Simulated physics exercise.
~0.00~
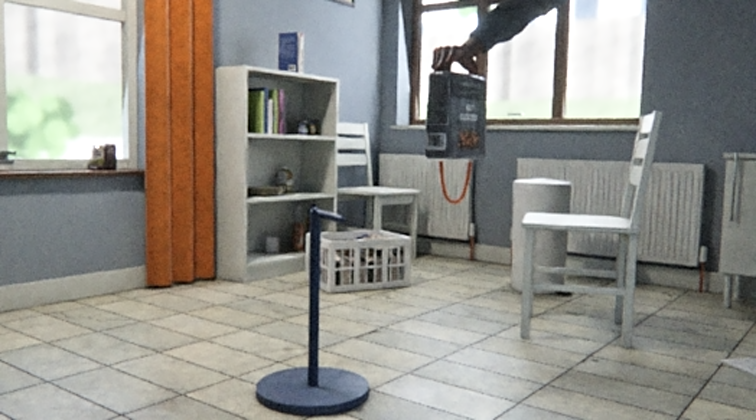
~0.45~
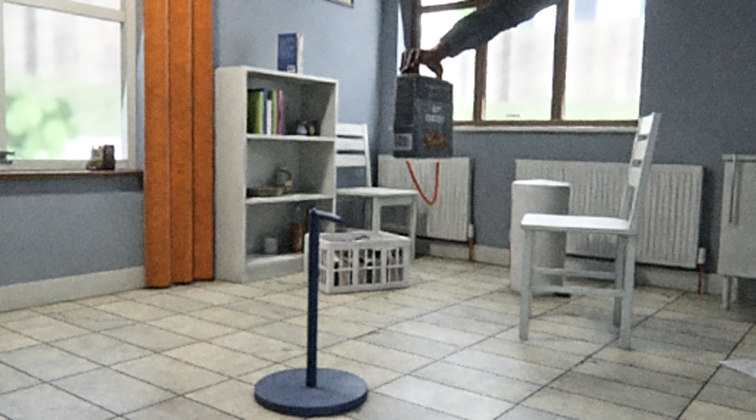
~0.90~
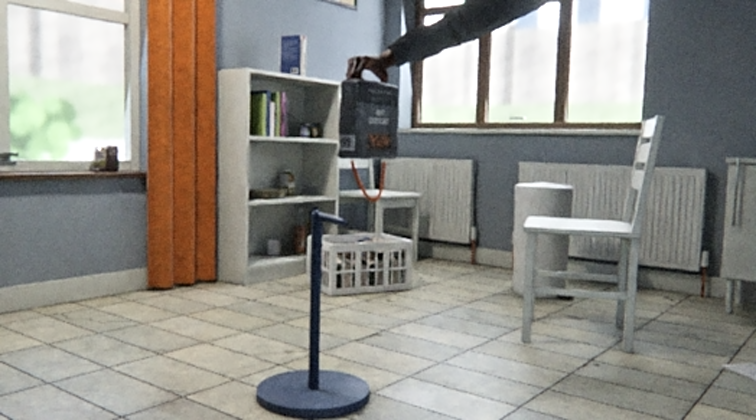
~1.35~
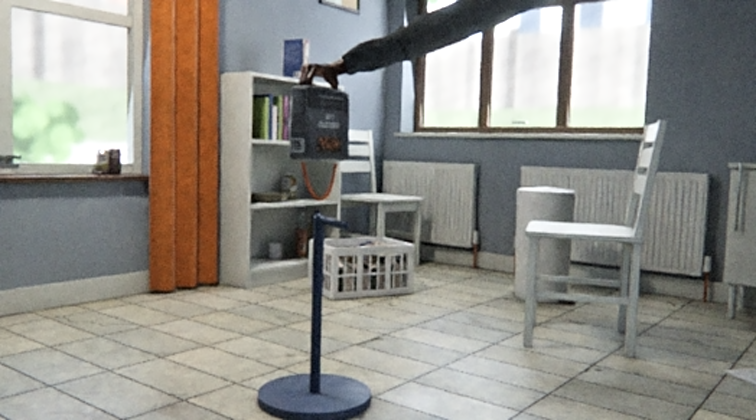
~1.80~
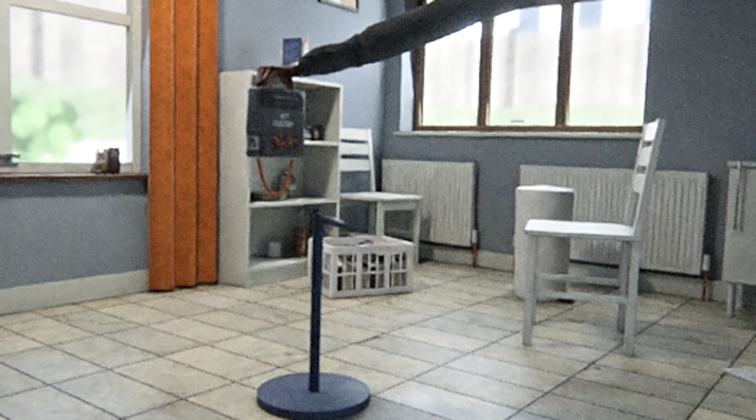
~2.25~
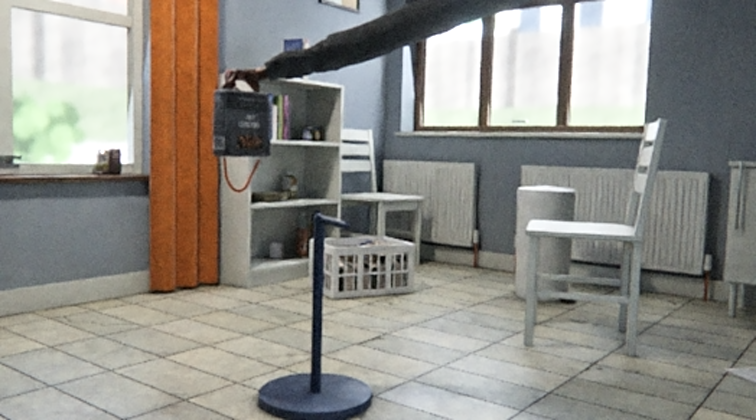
An arm carrying a grey bag with a dangling orange cord leftward above a blue hooked post, passing clear of it.
